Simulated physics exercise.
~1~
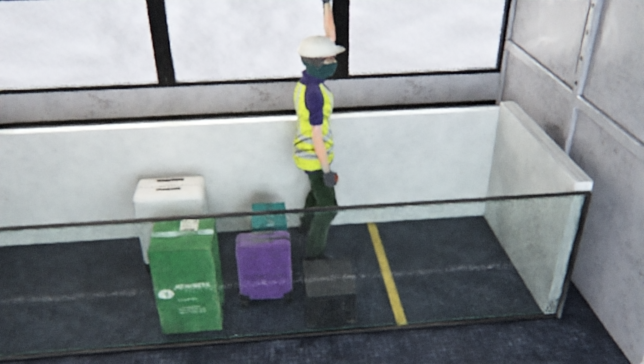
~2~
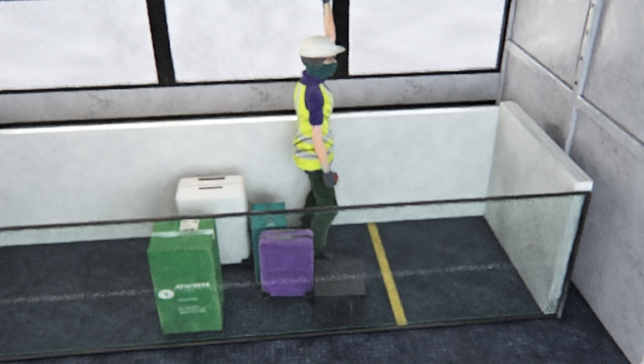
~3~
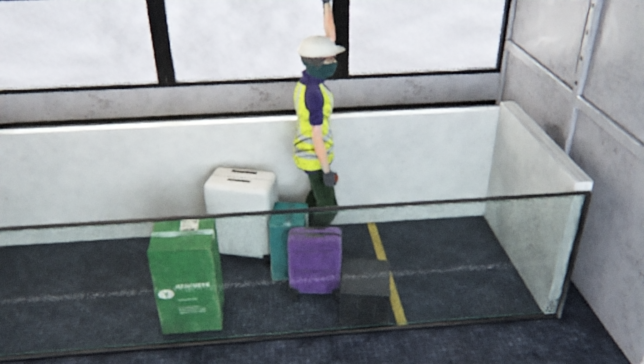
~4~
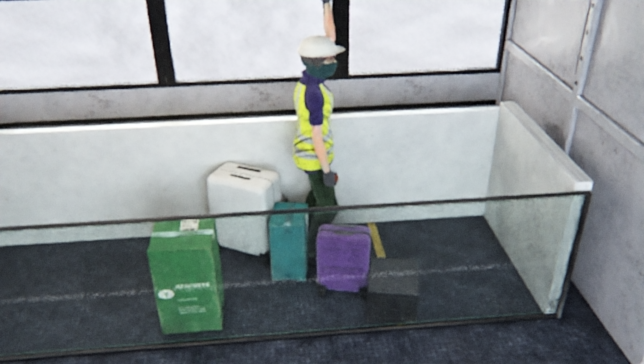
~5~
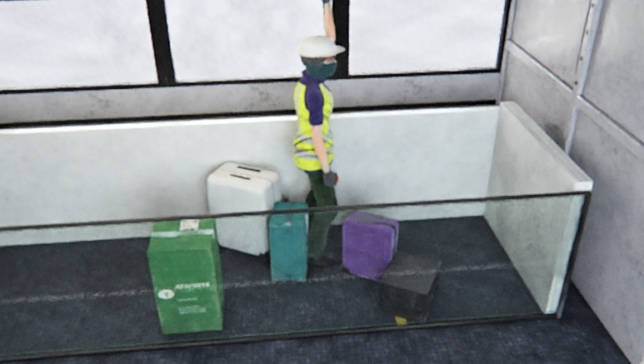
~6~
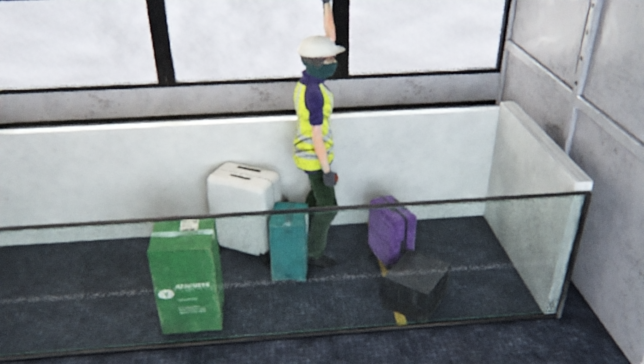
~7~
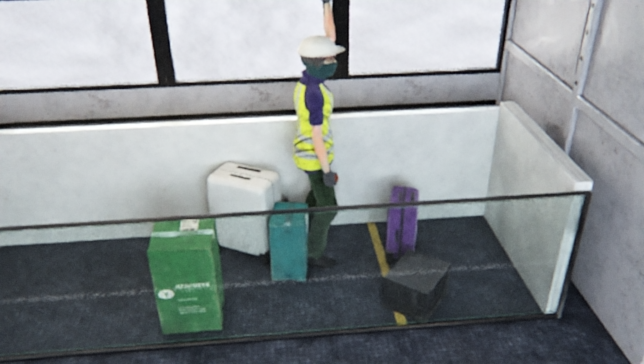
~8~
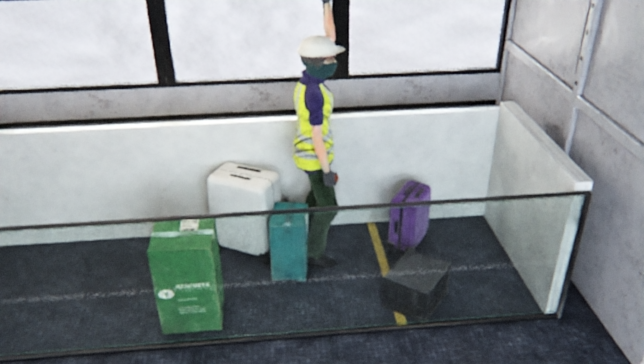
The purple case rolls right past the teal pack, turns, and stops beyond the yellow line.
